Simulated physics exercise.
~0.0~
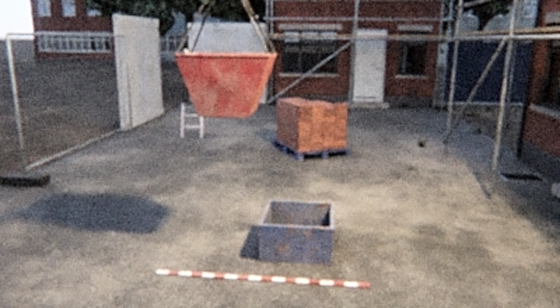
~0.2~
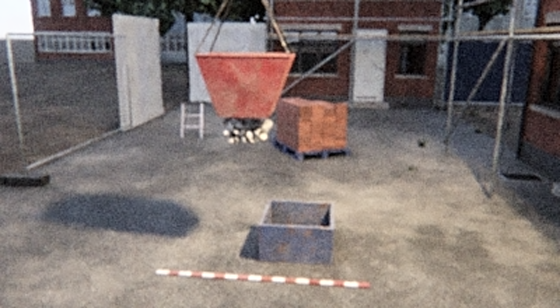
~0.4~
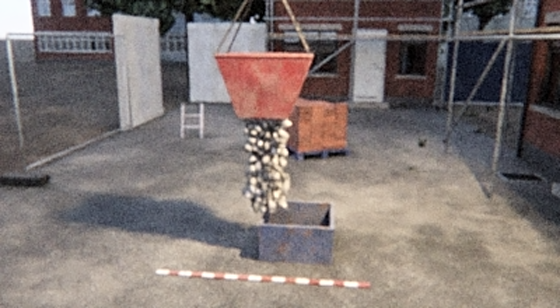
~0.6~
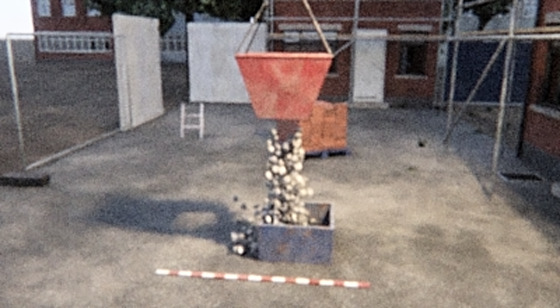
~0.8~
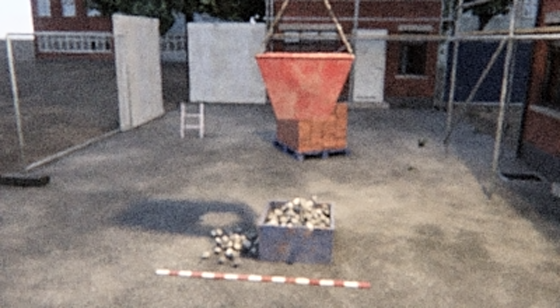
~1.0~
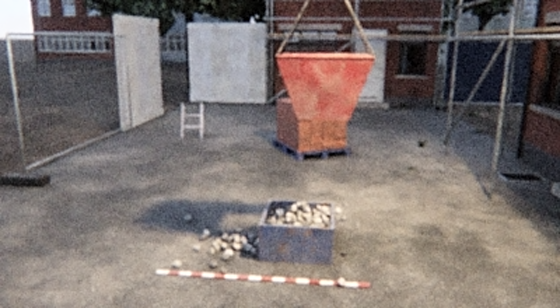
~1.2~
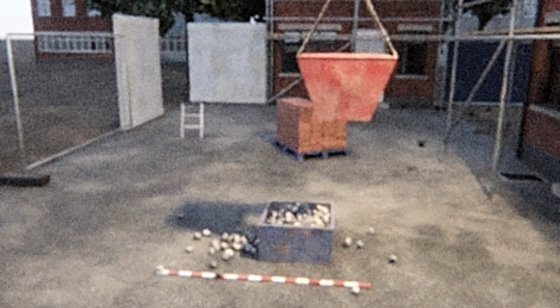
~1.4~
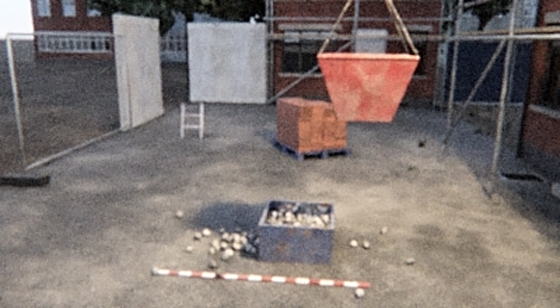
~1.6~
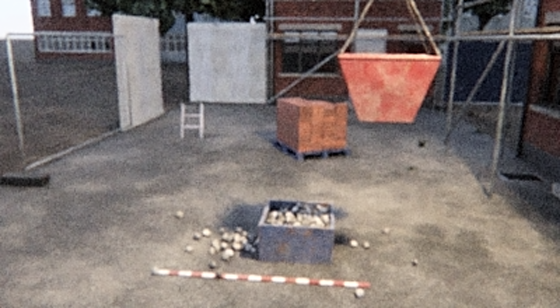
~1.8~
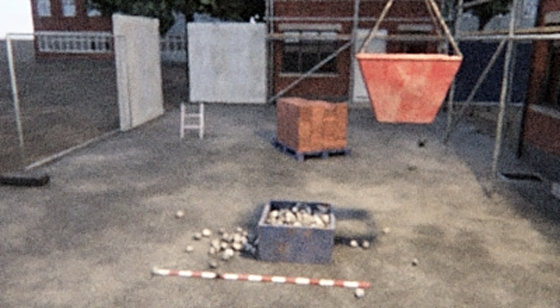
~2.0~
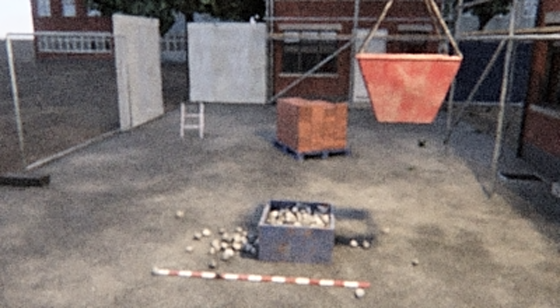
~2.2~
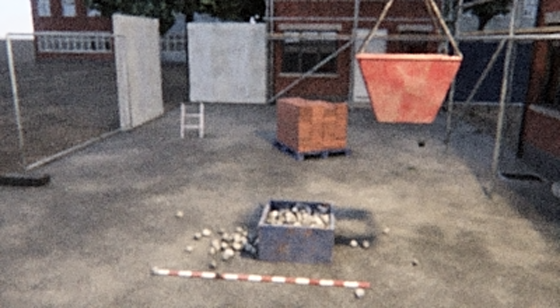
A red skip moving right drops stones mostly into a bin, leaving some spilled around it.
